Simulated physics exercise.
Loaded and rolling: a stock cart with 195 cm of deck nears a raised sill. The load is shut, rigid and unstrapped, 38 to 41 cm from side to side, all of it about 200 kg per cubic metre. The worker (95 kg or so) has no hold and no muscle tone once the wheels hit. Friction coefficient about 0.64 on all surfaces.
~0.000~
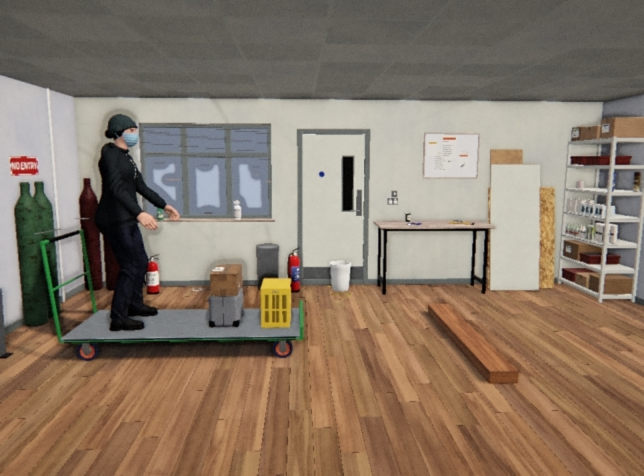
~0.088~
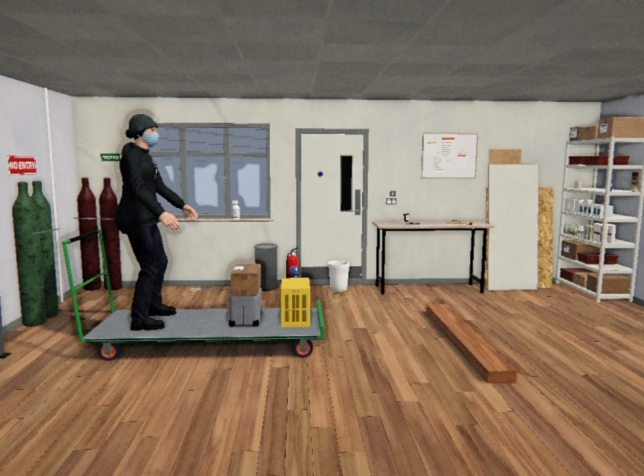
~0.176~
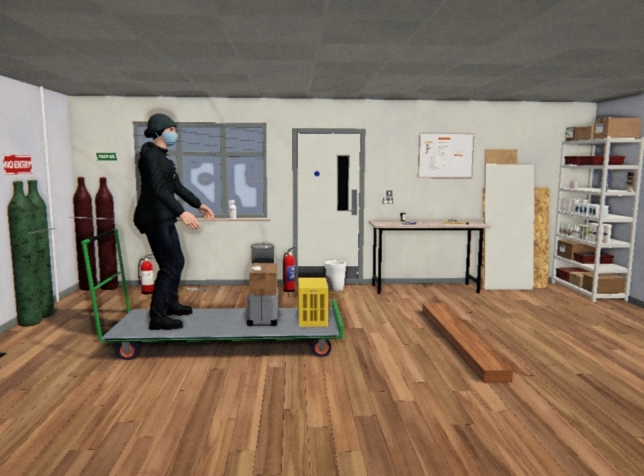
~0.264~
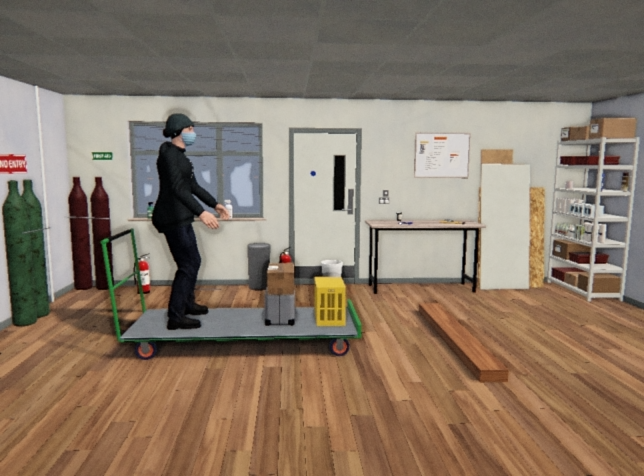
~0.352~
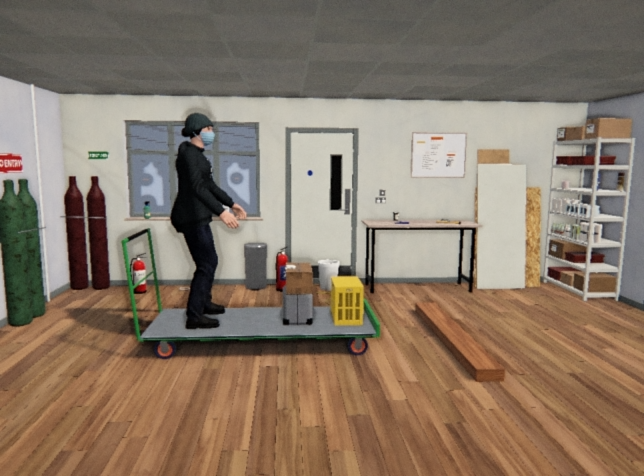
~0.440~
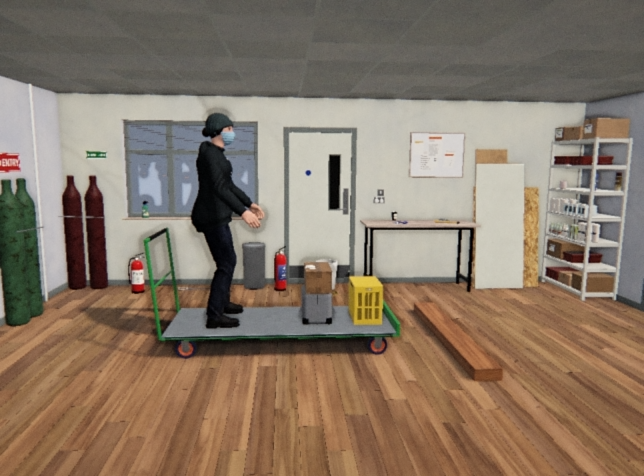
At the start, a masked worker in dark clothes stands on a green-framed flatbed cart at the left, arms held out in front, behind a yellow crate and a box on a grey case. The cart then rolls steadily right across the wooden floor, passing the window and drawing closer to a long plank.
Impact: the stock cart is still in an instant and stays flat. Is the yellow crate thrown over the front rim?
At this pace the yellow crate stays aboard.
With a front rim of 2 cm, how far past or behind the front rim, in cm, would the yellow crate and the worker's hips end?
Then yellow 30 past, hips 50 behind.
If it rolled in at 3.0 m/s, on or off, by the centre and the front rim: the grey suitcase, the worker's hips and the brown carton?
In that case grey on, hips on, brown off.
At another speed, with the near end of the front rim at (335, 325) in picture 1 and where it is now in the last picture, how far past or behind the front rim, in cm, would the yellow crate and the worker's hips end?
Then yellow 10 behind, hips 120 behind.
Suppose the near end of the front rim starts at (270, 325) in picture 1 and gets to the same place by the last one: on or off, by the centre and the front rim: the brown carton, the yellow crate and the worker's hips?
Then brown off, yellow off, hips on.
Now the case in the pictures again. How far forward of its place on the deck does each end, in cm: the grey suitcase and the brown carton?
About: Grey 20, brown 35.
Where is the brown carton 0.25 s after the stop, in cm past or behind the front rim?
Some 25 cm behind it.
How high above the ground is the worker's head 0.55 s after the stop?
About 120 cm.
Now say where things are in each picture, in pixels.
In the first picture, yellow crate (276, 302), grey suitcase (227, 306), rim corner (302, 336); 148 cm short of the stop.
In the second picture, yellow crate (296, 302), grey suitcase (246, 306), rim corner (323, 335); 130 cm short of the stop.
In the third picture, yellow crate (313, 301), grey suitcase (263, 305), rim corner (341, 335); 111 cm short of the stop.
In the fourth picture, yellow crate (329, 301), grey suitcase (280, 305), rim corner (360, 334); 92 cm short of the stop.
In the fifth picture, yellow crate (346, 300), grey suitcase (297, 304), rim corner (378, 333); 74 cm short of the stop.
In the sixth picture, yellow crate (365, 300), grey suitcase (316, 304), rim corner (398, 333); 55 cm short of the stop. Speed about 2.1 m/s.
Impact comes at 0.70 s.
After 0.95 s the yellow crate is 10 cm behind the rim, tilted 30°, near (439, 295) in the last picture's view.
After 1.25 s the yellow crate is 9 cm behind the rim, tilted 35°, near (440, 295) in the last picture's view.
After 1.70 s the yellow crate is 10 cm behind the rim, tilted 35°, near (439, 295) in the last picture's view.
When all is still (2.6 s), nothing is past the rim; behind it, grey suitcase, brown carton, yellow crate and the worker's hips.
